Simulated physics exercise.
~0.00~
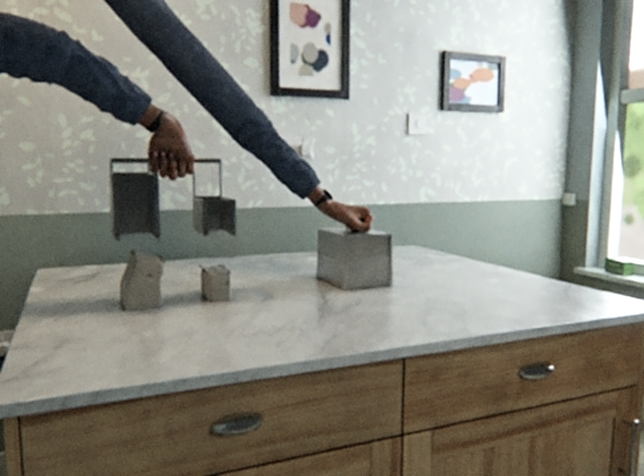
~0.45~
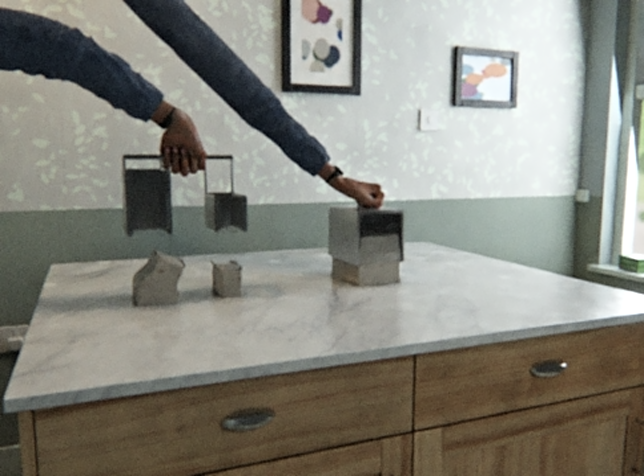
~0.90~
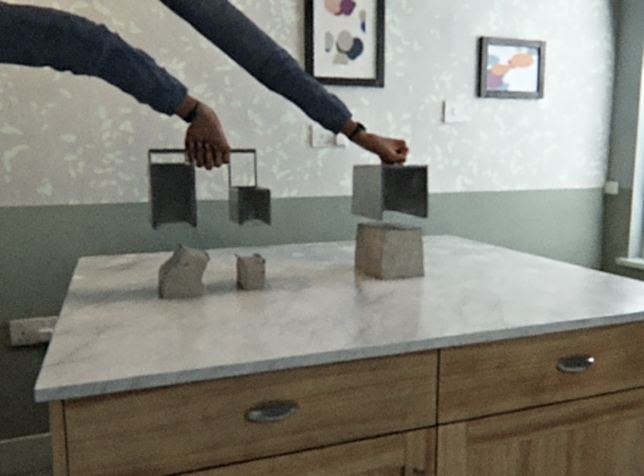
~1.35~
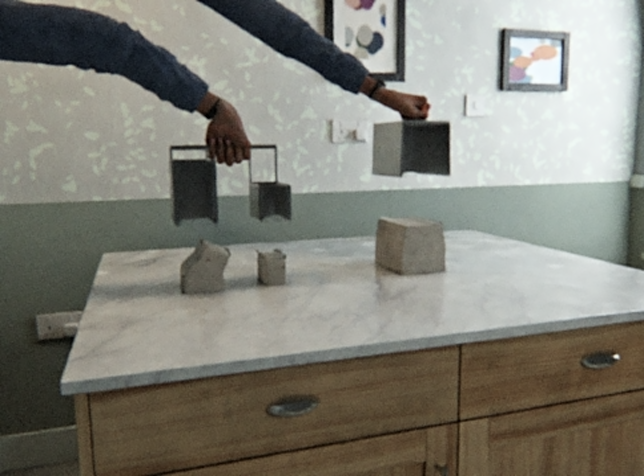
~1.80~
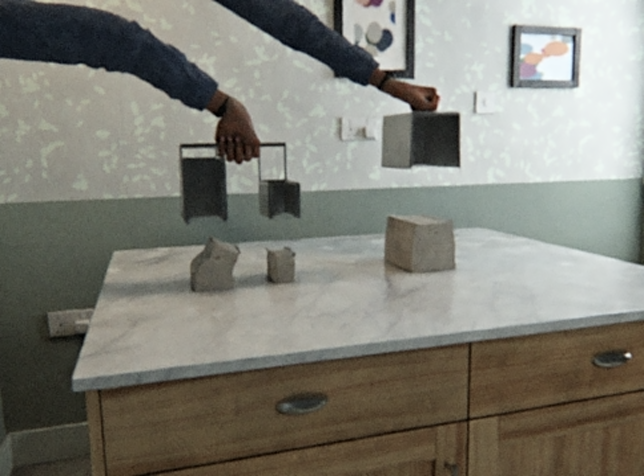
A grey tin gripped by a hand lifts straight up off a block of grey clay on a marble-topped counter, while the other hand holds two smaller joined containers above two clay lumps at left; it ends raised, the block standing nearly whole beneath.
